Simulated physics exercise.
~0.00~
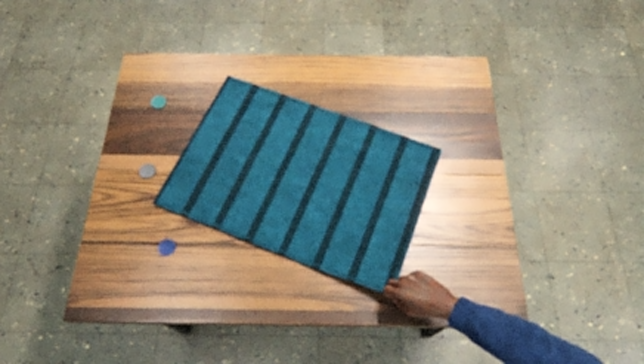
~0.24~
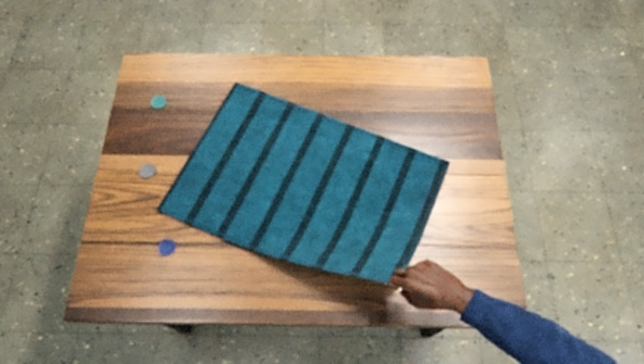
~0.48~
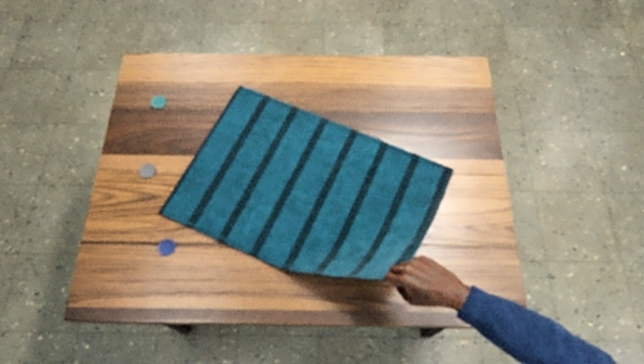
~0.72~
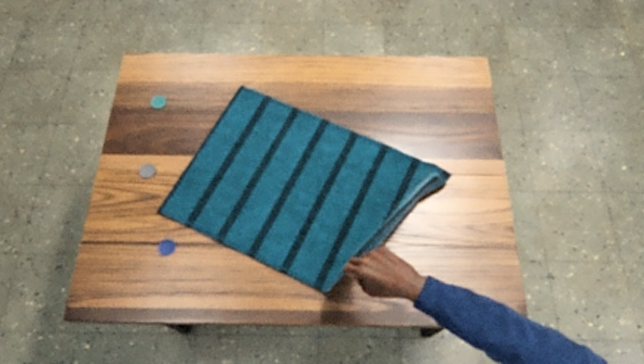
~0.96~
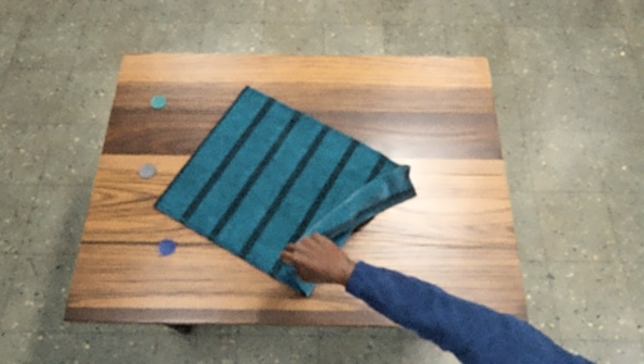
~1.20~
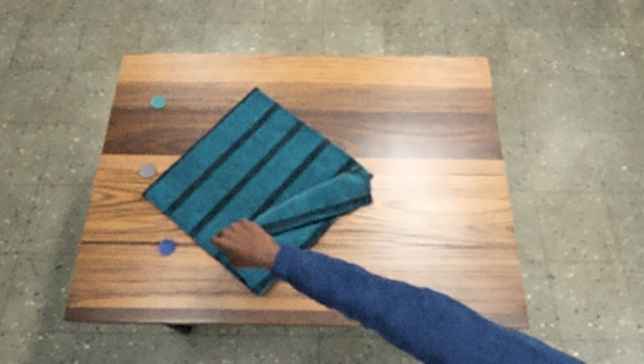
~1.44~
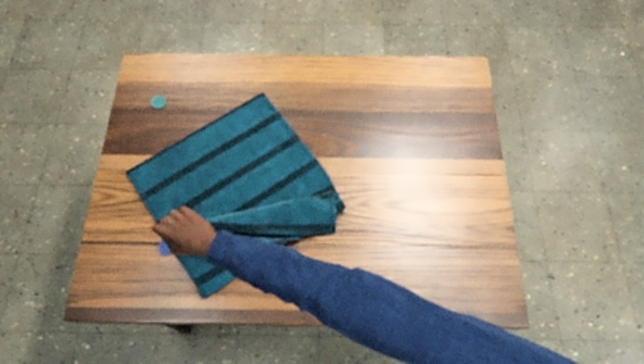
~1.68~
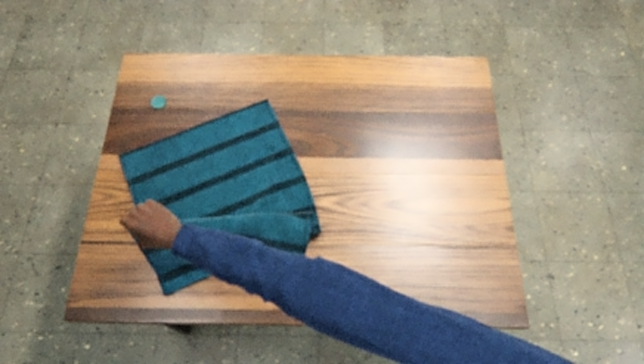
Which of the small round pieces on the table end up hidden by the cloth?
The blue and grey pieces end up under the cloth, while the teal one can still be seen near the upper left of the table.
A hand took hold of the lower right corner of a striped teal cloth on a wooden table and drew it left, folding part of it over, until the cloth covered the blue and grey discs, leaving the teal one showing.
